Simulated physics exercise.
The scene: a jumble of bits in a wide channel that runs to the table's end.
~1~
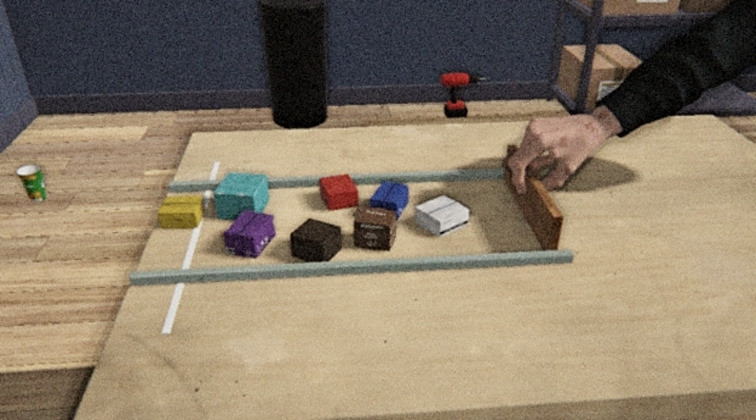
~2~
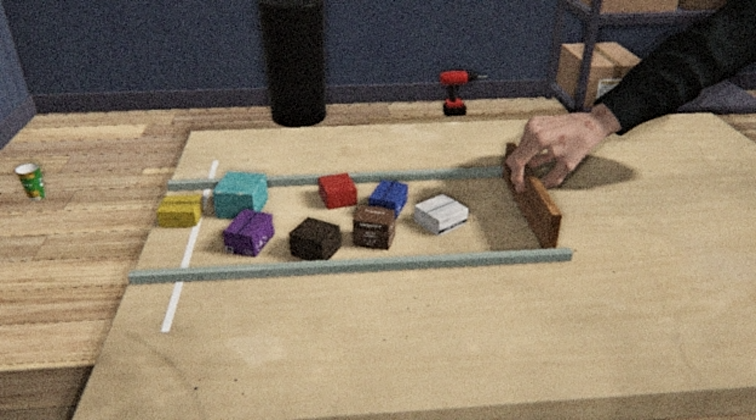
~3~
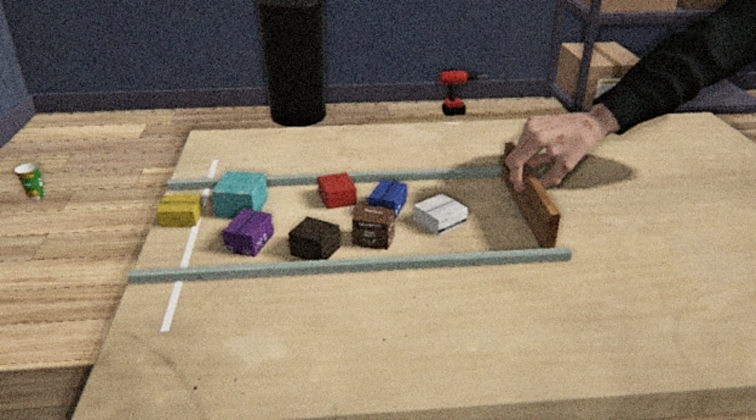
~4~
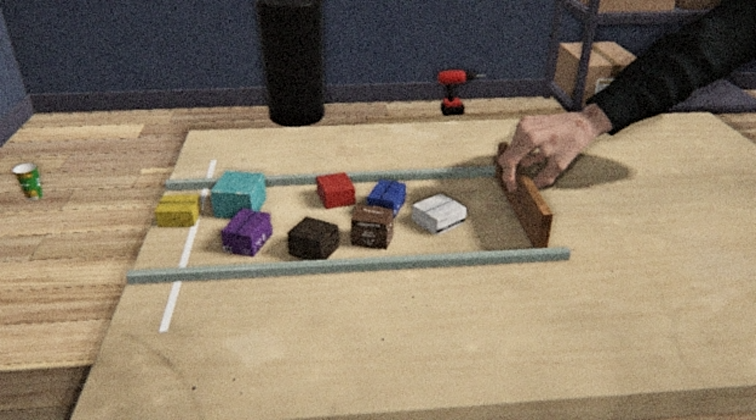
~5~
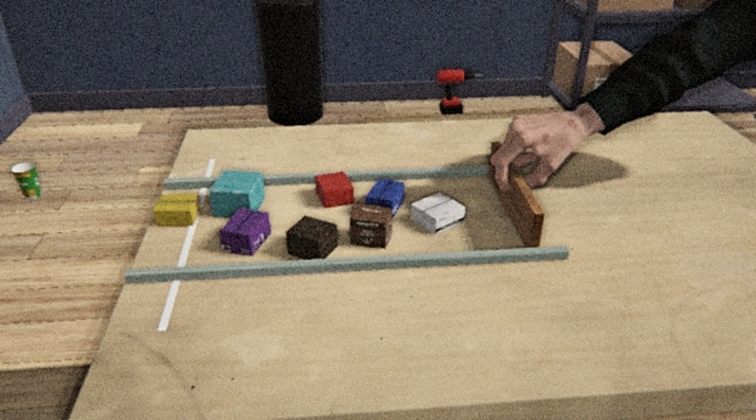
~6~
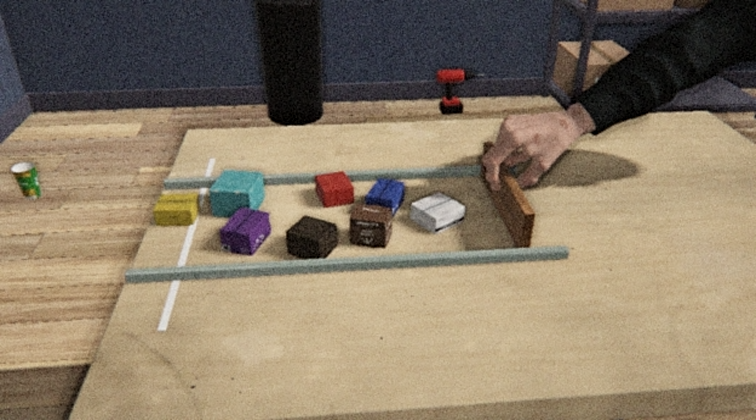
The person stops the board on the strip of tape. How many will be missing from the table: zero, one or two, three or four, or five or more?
The number that fall off is three or four.
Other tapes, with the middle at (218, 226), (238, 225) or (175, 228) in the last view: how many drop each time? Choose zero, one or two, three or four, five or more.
In that order: Just one or two; 1 or 2; 3 or 4.
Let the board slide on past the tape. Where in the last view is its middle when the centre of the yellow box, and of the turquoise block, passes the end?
About (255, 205), and (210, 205) for the other.
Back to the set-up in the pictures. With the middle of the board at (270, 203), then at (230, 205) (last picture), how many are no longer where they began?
First 8, then 8.
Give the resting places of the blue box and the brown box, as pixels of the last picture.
First (175, 206), then (158, 253).
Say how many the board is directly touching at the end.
That makes 4.
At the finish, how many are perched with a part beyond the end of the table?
Overhanging: 0.
Early on, none off yet; yellow box at rest near (178, 210); turquoise block at rest near (238, 194); purple box at rest near (246, 231).
A while later, none off yet; yellow box at rest near (178, 210); turquoise block at rest near (238, 194); purple box moving near (239, 231).
Further along, none off yet; yellow box travelled about its own width near (146, 212); turquoise block travelled about its own width near (189, 196); purple box travelled well along near (173, 227).
Finally, the number that fall off is three or four; lost, black block, purple box, turquoise block and yellow box.
